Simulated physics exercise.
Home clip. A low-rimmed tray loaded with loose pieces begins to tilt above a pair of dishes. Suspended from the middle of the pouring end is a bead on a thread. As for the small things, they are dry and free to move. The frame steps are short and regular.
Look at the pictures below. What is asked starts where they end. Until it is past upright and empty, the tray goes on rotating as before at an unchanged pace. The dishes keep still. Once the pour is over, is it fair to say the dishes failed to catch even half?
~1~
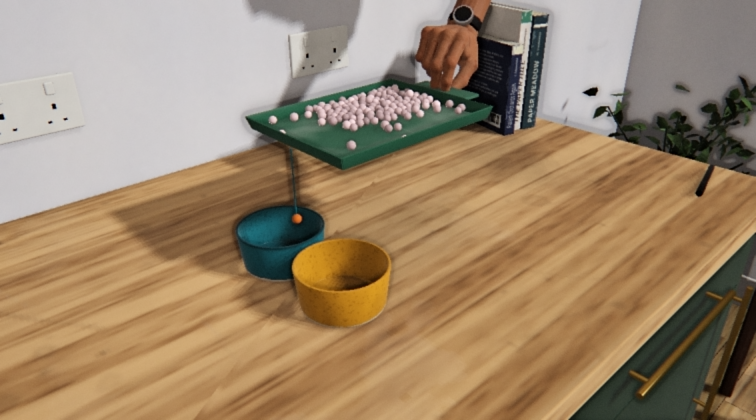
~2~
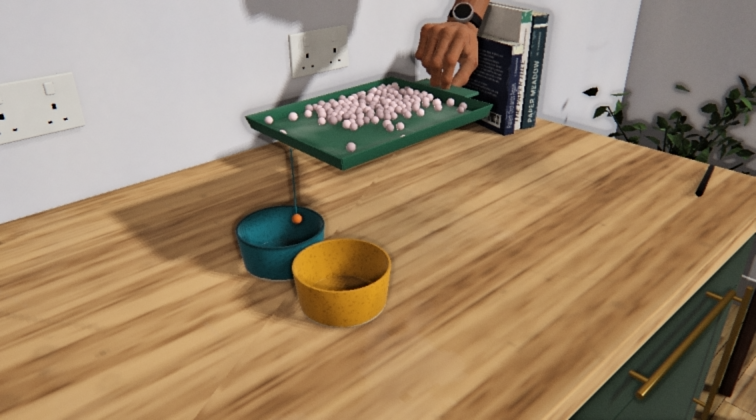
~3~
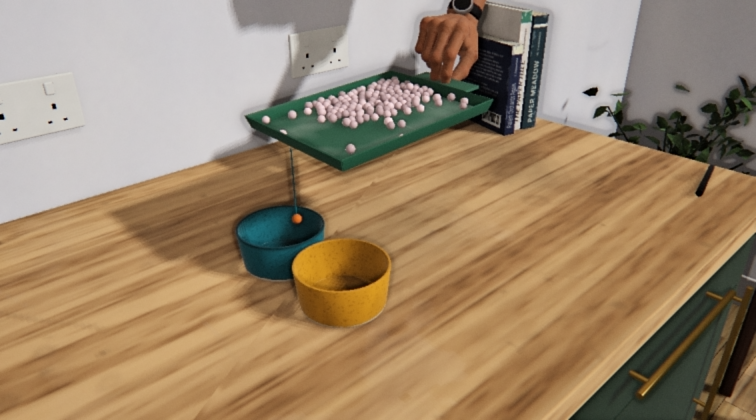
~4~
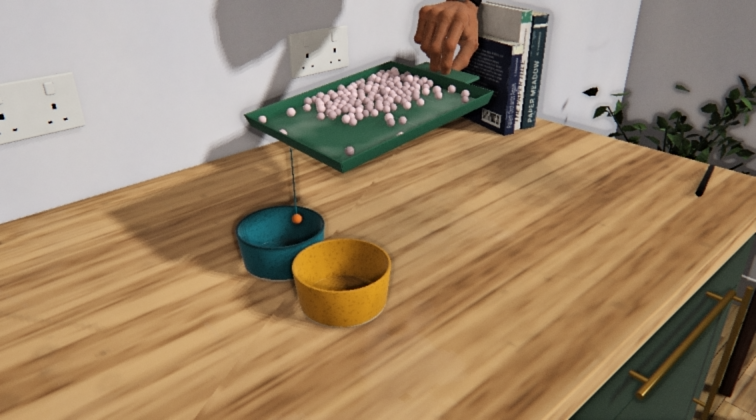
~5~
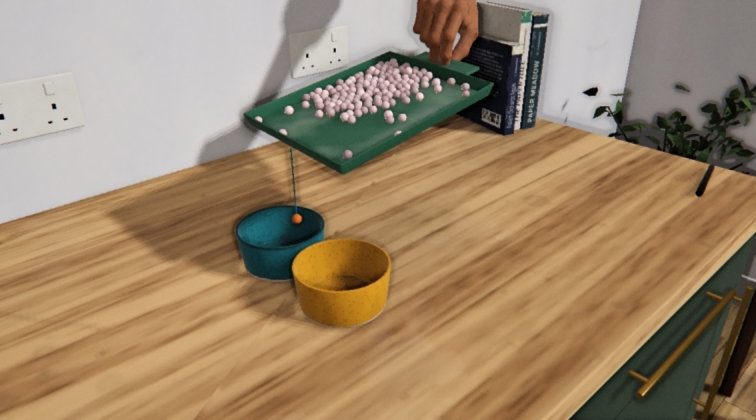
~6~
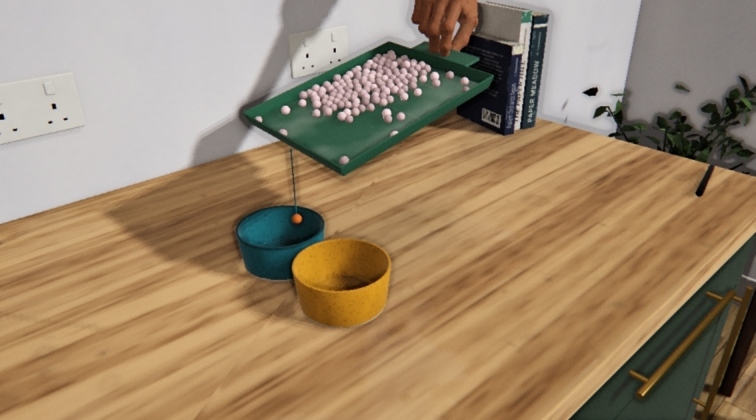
No: The greater share ends up in the dishes.
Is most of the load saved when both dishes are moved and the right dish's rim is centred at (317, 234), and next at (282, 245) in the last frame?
In the first position a minority, in the second a minority.
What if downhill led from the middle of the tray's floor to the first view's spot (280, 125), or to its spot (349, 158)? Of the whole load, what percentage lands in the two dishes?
Roughly 30 percent, then 90 percent.
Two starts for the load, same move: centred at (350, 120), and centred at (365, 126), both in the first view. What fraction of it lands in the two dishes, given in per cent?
It's 80 percent the first time and 80 percent the second.
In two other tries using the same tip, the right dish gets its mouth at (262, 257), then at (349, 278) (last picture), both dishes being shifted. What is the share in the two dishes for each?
In order: 30 percent and 90 percent.
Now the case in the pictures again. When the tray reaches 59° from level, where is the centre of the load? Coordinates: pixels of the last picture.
I'd put the middle of the pieces at roughly (323, 153).
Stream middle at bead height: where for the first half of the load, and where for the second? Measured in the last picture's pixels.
About (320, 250) to begin with, then about (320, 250).
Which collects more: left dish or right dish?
The one at right wins.
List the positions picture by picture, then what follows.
Corners of the pouring end near (251, 116) and (342, 156), level; middle of the load near (372, 107), sugar pearls; left dish near (245, 256); right dish near (304, 299); bead on its thread near (297, 219), in the first frame.
Corners of the pouring end near (251, 116) and (342, 156), level; middle of the load near (372, 105), in the second frame.
Corners of the pouring end near (250, 115) and (342, 158), tipped barely, lowest at the right corner; middle of the load near (372, 101), in the third frame.
Corners of the pouring end near (249, 114) and (342, 160), tipped a little, lowest at the right corner; middle of the load near (372, 95), a little on the move, in the fourth frame.
Corners of the pouring end near (249, 113) and (342, 162), tipped a little, lowest at the right corner; middle of the load near (370, 90), a little on the move, in the fifth frame.
Corners of the pouring end near (248, 112) and (342, 164), tipped a little, lowest at the right corner; middle of the load near (368, 86), all but a few on the move; left dish near (245, 256); right dish near (304, 299), in the sixth frame.
Shortly afterwards, tray tipped steeply; the bulk on the tray; a little in the right dish; only a few in the left dish; a little outside both; only a few in the air.
Next, tray tipped right over; near two thirds in the right dish; a little in the left dish; near a quarter outside both.
Some moments later, tray tipped past a quarter turn; near two thirds in the right dish; a little in the left dish; near a quarter outside both.
In the end, tray tipped past a quarter turn; near two thirds in the right dish; a little in the left dish; near a quarter outside both.
